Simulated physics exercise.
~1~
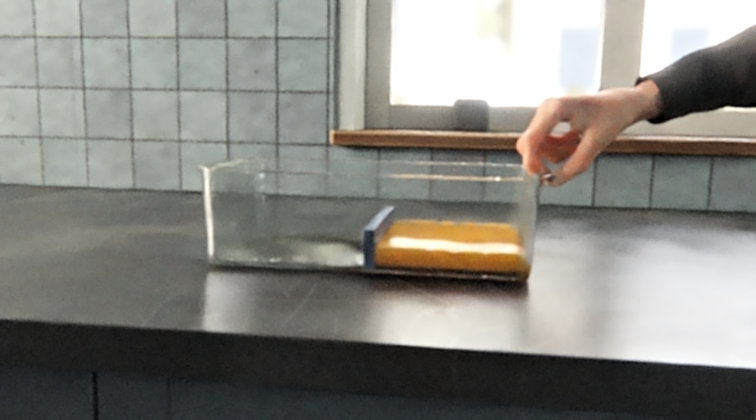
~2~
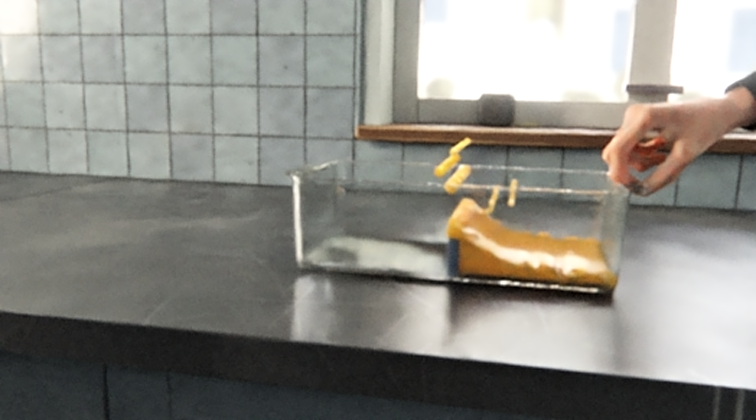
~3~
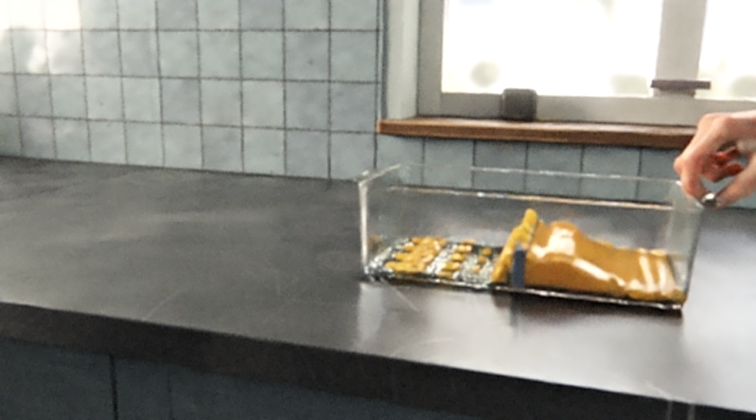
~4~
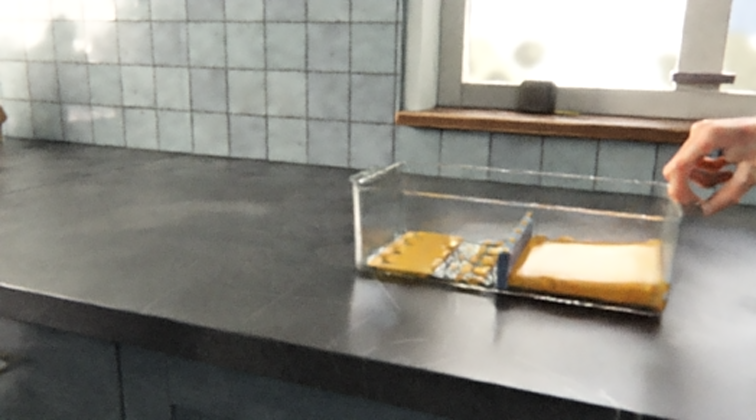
A clear oblong tub with orange juice right of its fixed divider is pulled by a hand rightward along a dark counter; the juice sloshes and some spills over the divider, leaving a small share on the left and most on the right as it settles.
